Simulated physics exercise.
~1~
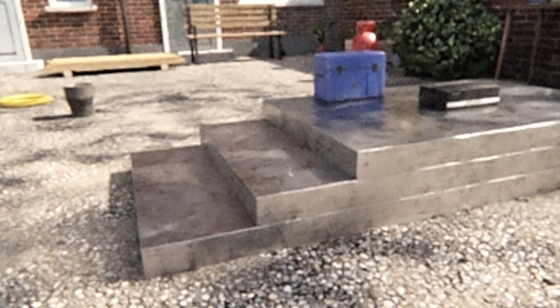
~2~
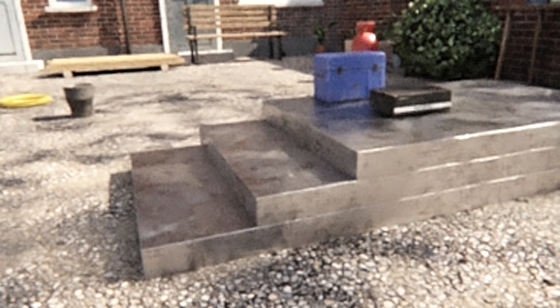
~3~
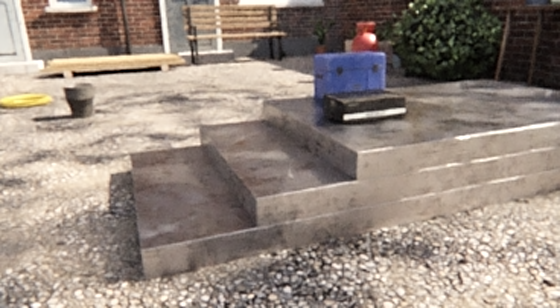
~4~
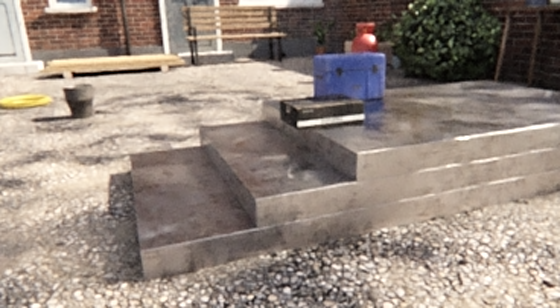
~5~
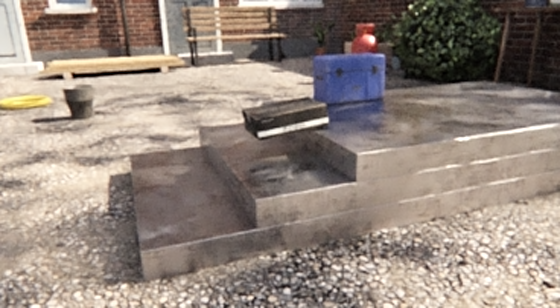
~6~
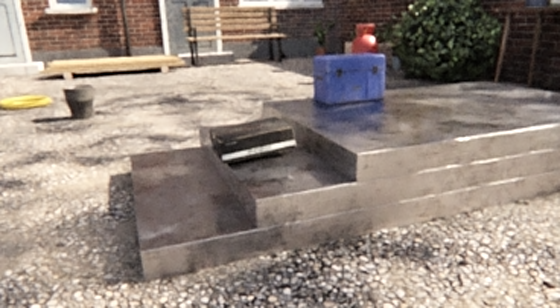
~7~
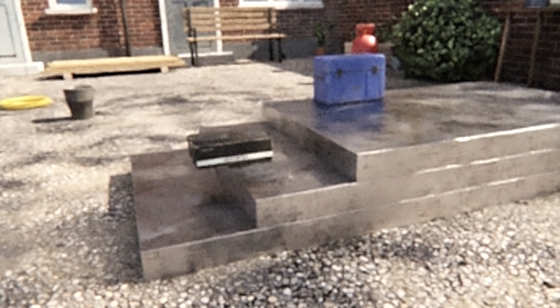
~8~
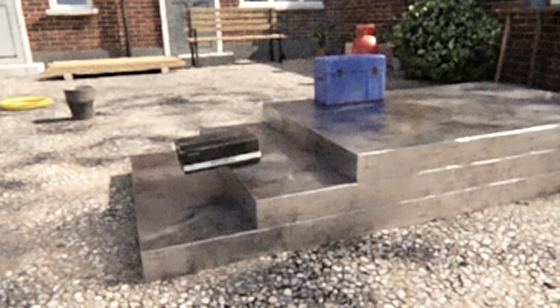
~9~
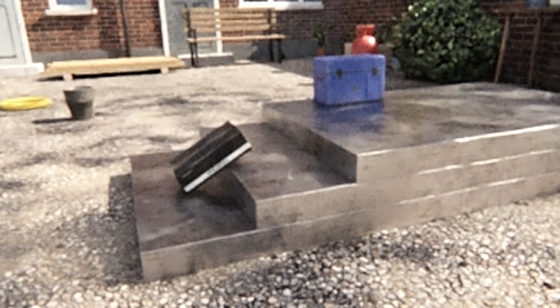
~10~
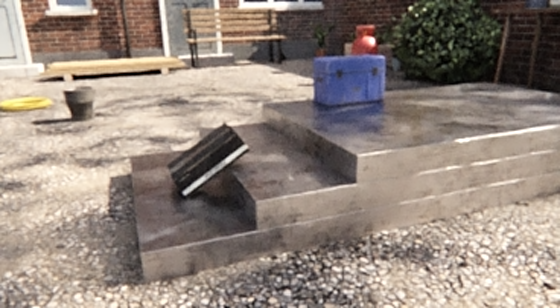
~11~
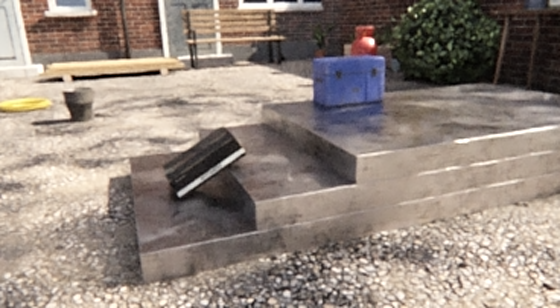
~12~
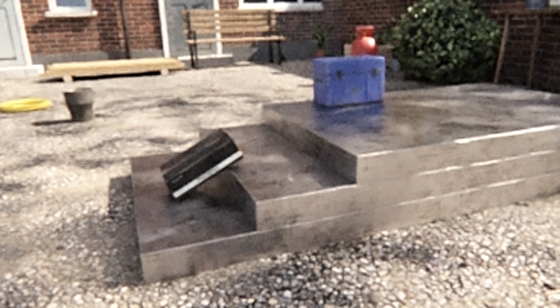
A black box slides left across the top of a low grey stone platform in a gravel yard, seen from slightly above in front of brick walls, with a wooden bench behind. A blue toolbox stands on the platform, with a red object just behind it and a dark bucket off to the left. The black box passes in front of the toolbox, leaves the top edge and drops to the step below. It carries on left over the next edge and tips. It ends tilted, leaning against the steps partway down, while the toolbox stays put.
